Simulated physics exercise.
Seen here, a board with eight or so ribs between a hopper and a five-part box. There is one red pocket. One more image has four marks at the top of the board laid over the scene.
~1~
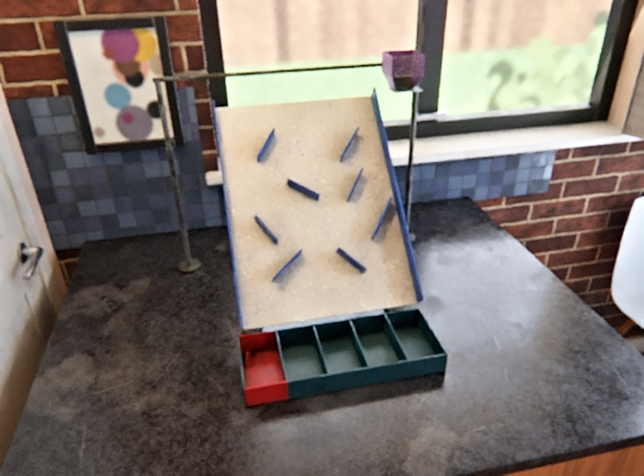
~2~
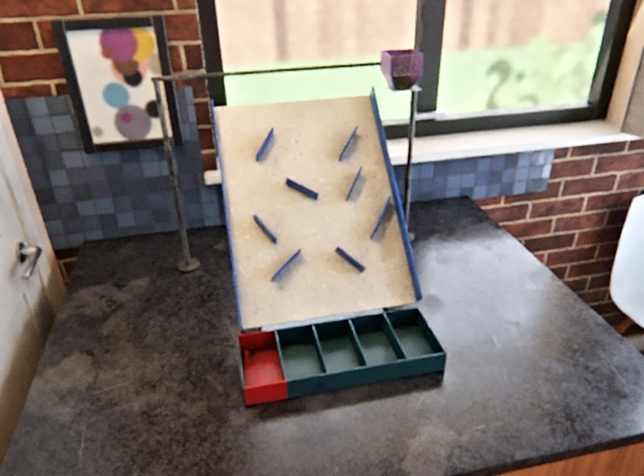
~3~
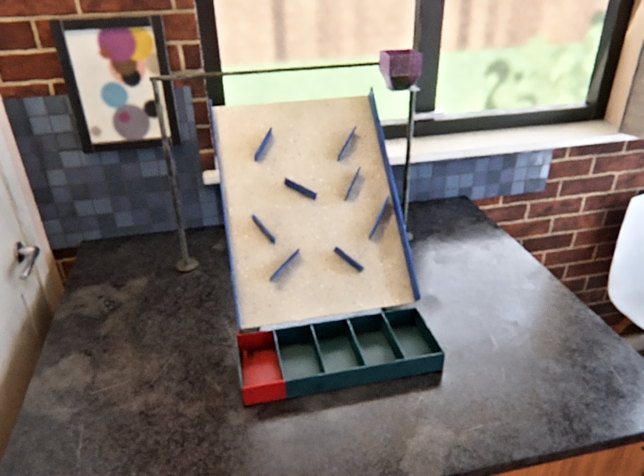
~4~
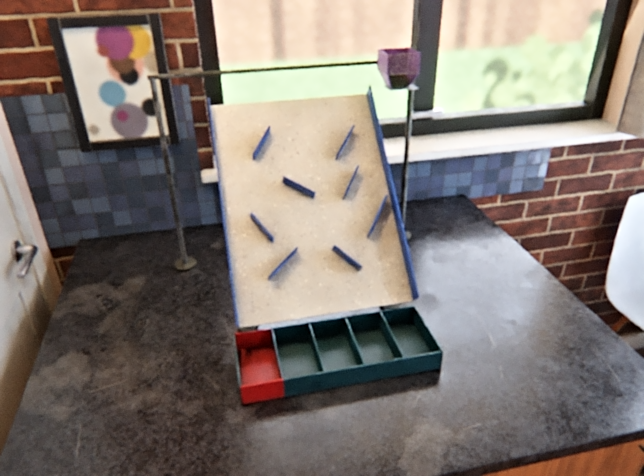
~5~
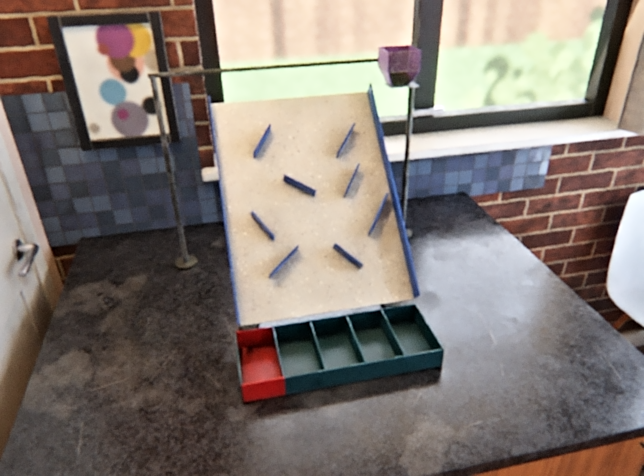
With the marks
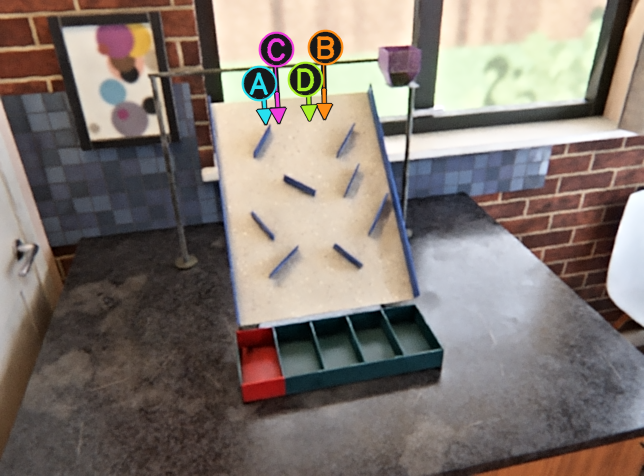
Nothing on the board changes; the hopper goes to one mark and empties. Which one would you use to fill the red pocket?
A.
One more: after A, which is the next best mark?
Here it is mark C.
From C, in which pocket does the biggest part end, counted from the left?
The fifth.
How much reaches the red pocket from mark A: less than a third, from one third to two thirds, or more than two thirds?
It is from one third to two thirds.
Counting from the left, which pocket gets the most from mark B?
It is the fifth one.
On the marked copy, mark A meets the board at (265, 118); mark B meets the board at (324, 113); mark C meets the board at (278, 117); mark D meets the board at (309, 115).
With A, close to half in the red pocket, close to a third in other pockets, a small share outside the box.
With B, only a few in the red pocket, all but a few in other pockets, only a few outside the box.
With C, close to a quarter in the red pocket, the bulk in other pockets.
With D, only a few in the red pocket, all but a few in other pockets.
